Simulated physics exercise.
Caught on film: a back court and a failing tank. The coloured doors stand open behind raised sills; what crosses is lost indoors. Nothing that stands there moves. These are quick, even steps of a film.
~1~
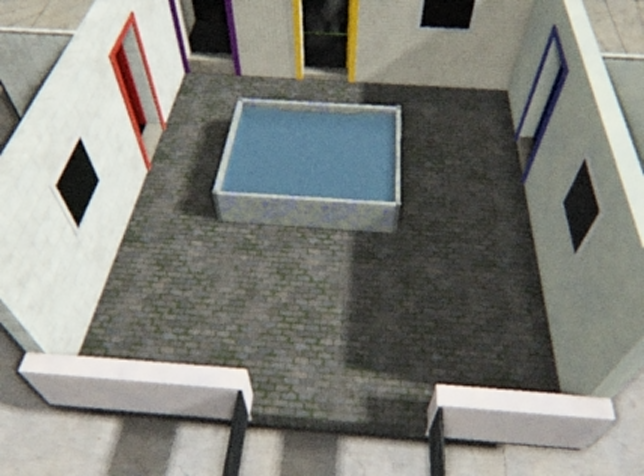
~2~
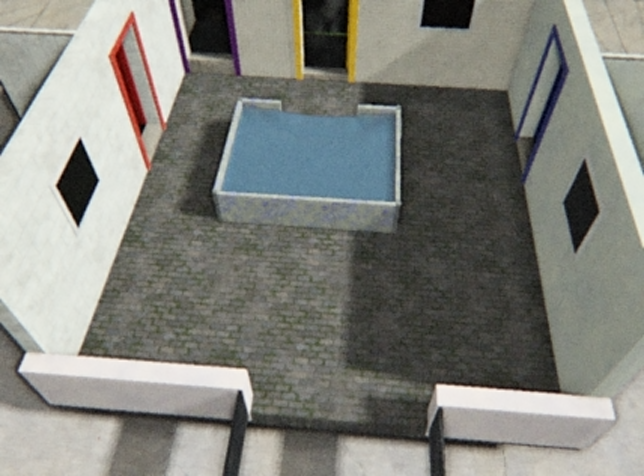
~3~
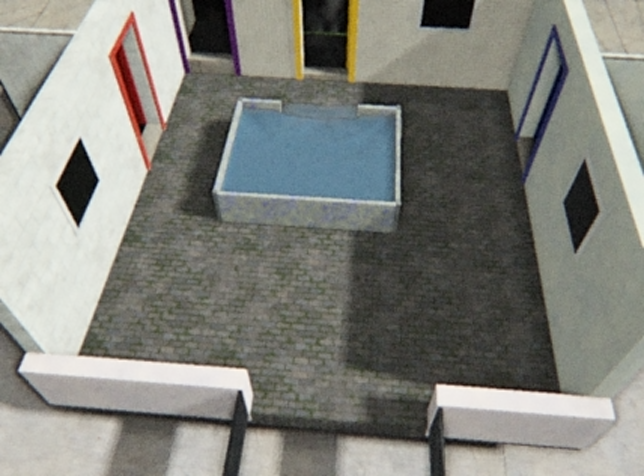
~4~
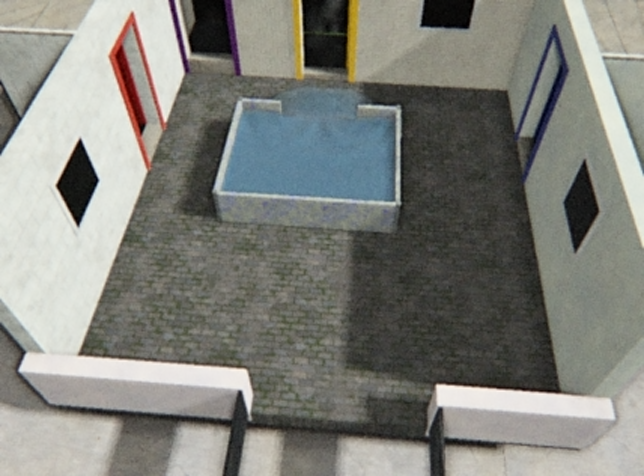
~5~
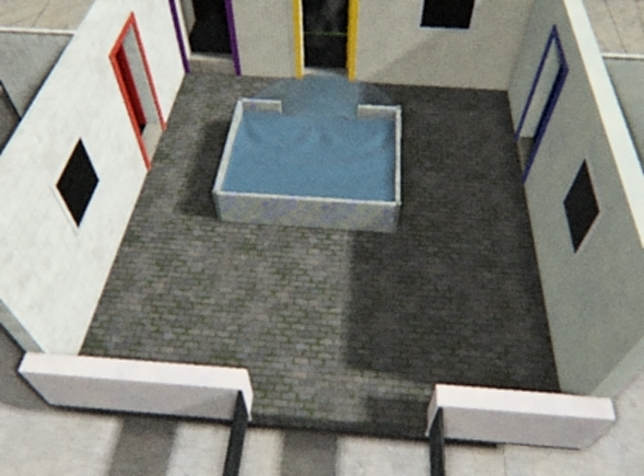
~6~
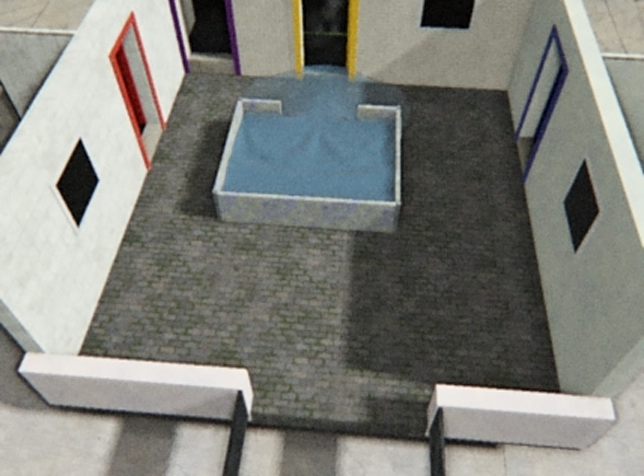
Water poured through a gap in the far side of a raised tank in a walled courtyard, then spread across the paving toward the back wall, near the yellow-framed doorway.
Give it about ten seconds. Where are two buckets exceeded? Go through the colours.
One by one: The yellow door floods; the blue door holds within the limit; the purple door holds within the limit; the red door holds within the limit.
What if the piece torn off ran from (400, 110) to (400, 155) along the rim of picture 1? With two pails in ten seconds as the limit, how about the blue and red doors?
One by one: Blue goes over; red takes less.
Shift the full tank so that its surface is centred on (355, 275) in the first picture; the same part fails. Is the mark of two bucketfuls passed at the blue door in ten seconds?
One by one: Blue door lets less in.
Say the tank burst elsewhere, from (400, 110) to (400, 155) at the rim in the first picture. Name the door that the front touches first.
That is the blue one.
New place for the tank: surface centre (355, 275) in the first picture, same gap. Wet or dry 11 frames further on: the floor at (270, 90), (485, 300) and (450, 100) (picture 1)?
In turn: Awash, dry, flooded.
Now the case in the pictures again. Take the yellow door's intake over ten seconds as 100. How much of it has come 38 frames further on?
Close to 95 %.
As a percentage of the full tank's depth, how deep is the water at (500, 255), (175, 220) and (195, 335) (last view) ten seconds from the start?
Roughly 6, 8 and 12 per cent, in turn.
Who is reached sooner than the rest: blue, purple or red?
The purple door.
A moment on, water covers 15 % of the floor; the yellow door far over two buckets in, the blue door not reached, the purple door wet at the sill, nothing in, the red door not reached.
Next, water covers 25 % of the floor; the yellow door far over two buckets in, the blue door not reached, the purple door wet at the sill, nothing in, the red door not reached.
Then, water covers 40 % of the floor; the yellow door far over two buckets in, the blue door wet at the sill, nothing in, the purple door wet at the sill, nothing in, the red door wet at the sill, nothing in.
Later, water covers 80 % of the floor; the yellow door far over two buckets in, the blue door wet at the sill, nothing in, the purple door wet at the sill, nothing in, the red door wet at the sill, nothing in.
In the end, water covers 95 % of the floor; the yellow door far over two buckets in, the blue door wet at the sill, nothing in, the purple door wet at the sill, nothing in, the red door wet at the sill, nothing in.
